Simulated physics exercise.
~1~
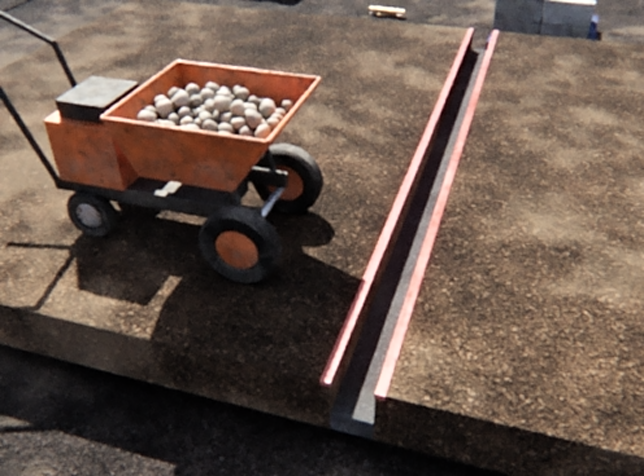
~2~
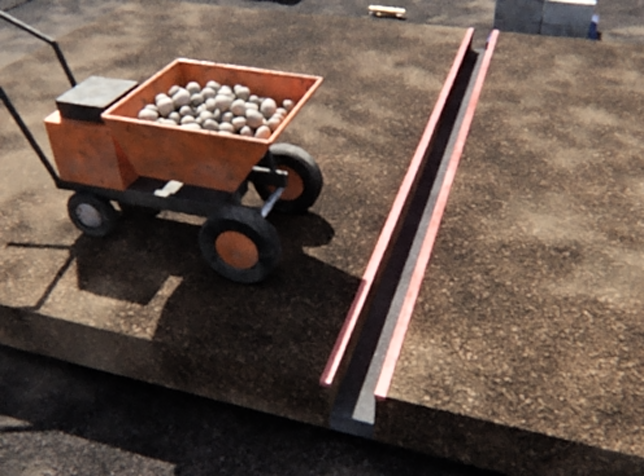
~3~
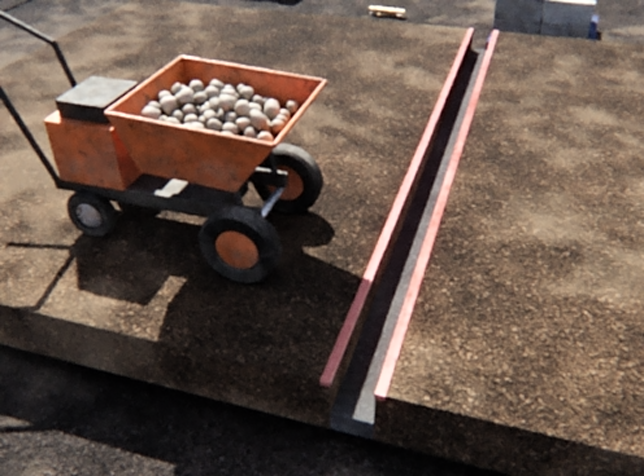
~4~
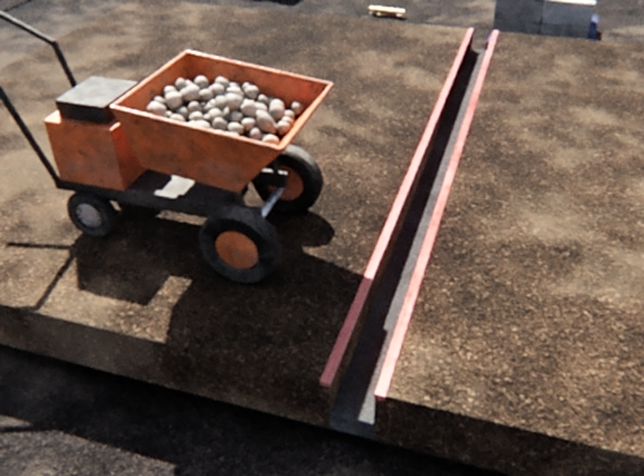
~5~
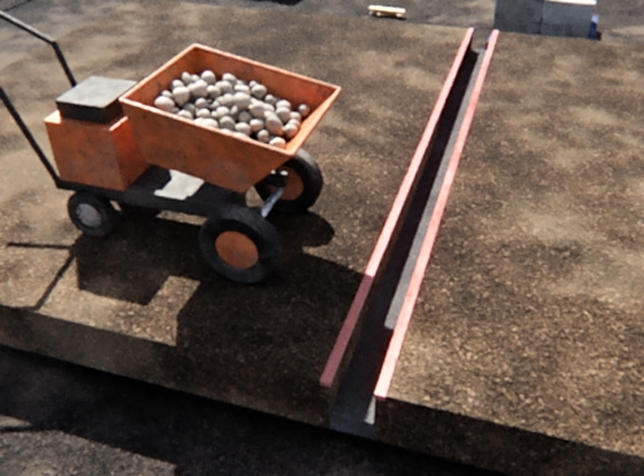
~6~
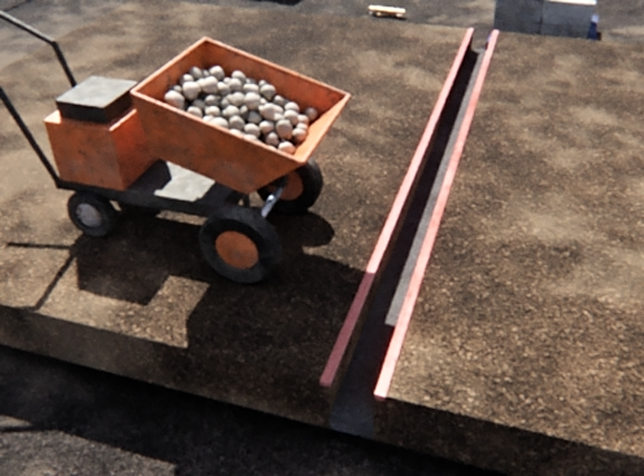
An orange skip full of pale, rounded stones slowly tilted up on a small power barrow, its front edge leaning toward a narrow, red-edged trench on the right while the wheels stayed still.
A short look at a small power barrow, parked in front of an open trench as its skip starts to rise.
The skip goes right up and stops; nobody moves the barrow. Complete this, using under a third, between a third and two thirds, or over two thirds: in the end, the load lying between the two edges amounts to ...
The load between the two edges amounts to between a third and two thirds of it.
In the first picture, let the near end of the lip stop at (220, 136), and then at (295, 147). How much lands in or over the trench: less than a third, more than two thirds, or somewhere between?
For the first case, the middle third; for the second case, less than a third.
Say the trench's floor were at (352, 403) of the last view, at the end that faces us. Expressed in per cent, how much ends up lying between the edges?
I'd guess close to 40 percent.
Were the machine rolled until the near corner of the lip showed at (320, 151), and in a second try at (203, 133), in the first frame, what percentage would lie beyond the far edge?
Try 1: 90 %. Try 2: 10 %.
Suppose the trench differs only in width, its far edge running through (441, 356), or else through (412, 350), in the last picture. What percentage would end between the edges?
In order: 100 per cent, then 70 per cent.
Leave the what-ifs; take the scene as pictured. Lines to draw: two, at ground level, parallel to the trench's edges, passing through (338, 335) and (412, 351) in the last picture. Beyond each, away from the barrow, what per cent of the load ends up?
Roughly 90 and 40 percent.
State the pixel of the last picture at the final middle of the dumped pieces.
The centre ends up roughly at (410, 261).
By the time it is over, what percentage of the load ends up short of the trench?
Around 0 %.
Soon after the last picture, skip tipped steeply; all in the skip.
A little later, skip tipped right over; about two thirds in the skip; about a quarter in or heaped over the trench; a small part beyond it; a stray few falling.
Later still, skip tipped right over; a small part in the skip; about half in or heaped over the trench; about a third beyond it.
By the end, skip tipped right over; a small part in the skip; about half in or heaped over the trench; about a third beyond it.
